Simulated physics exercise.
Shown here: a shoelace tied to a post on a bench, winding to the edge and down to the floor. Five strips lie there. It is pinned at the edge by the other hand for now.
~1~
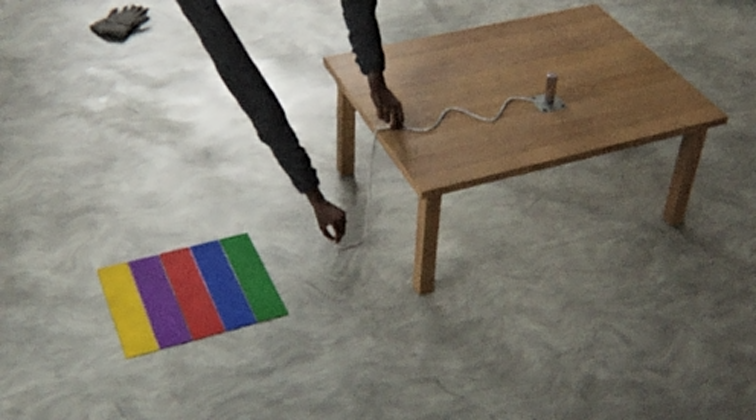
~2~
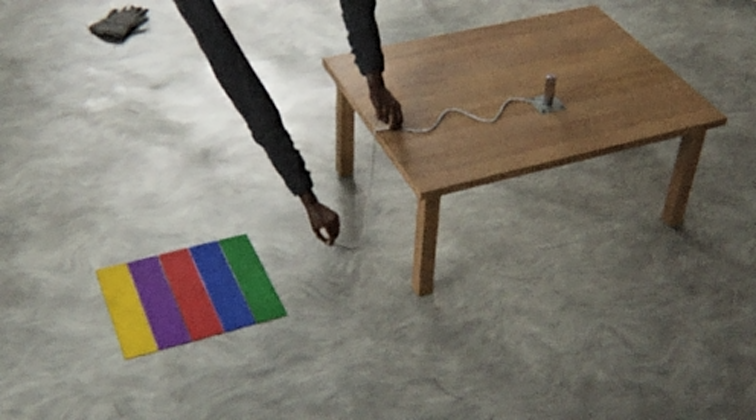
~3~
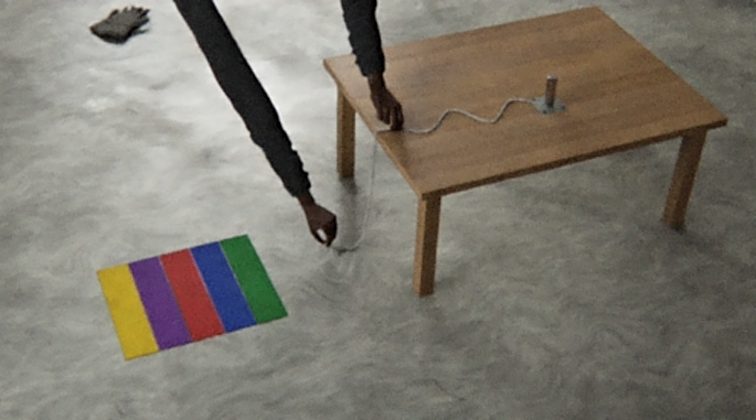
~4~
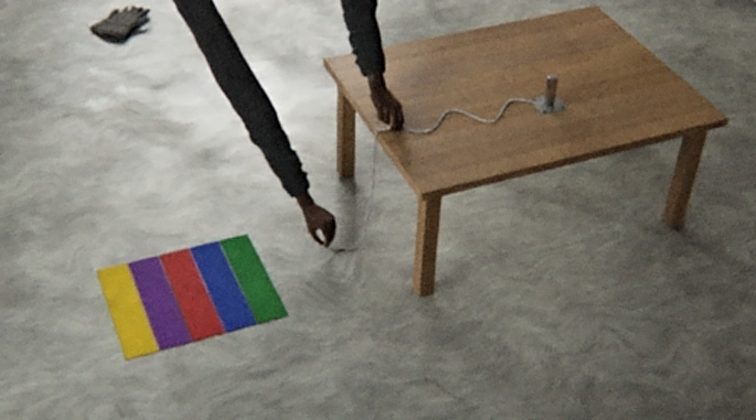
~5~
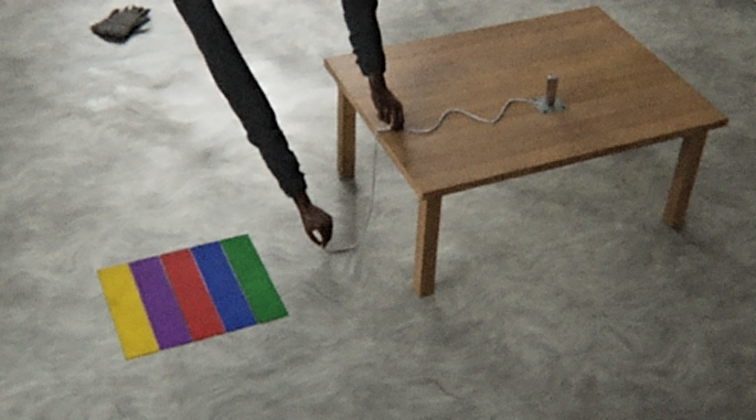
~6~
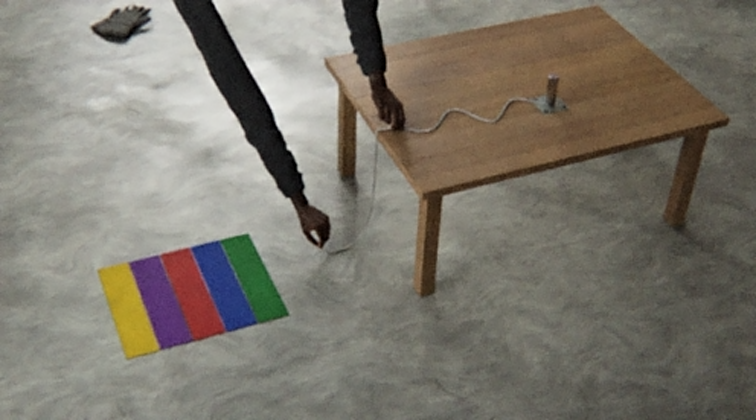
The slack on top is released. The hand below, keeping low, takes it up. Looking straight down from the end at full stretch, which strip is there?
The red strip is there.
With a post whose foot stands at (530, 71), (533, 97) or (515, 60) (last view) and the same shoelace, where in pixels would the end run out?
The places are (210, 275), (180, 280) and (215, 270).
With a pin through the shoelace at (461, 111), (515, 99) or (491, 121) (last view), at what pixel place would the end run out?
Going try by try, I'd put it close to (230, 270), then (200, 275), and finally (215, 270).
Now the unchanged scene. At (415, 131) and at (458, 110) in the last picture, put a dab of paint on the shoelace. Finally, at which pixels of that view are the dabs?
End positions: About (372, 141) and about (434, 123).
Early on, end near (240, 266); over green.
Midway, end near (209, 273); over blue.
At the end of the slack, end near (191, 278); over red. Over red.
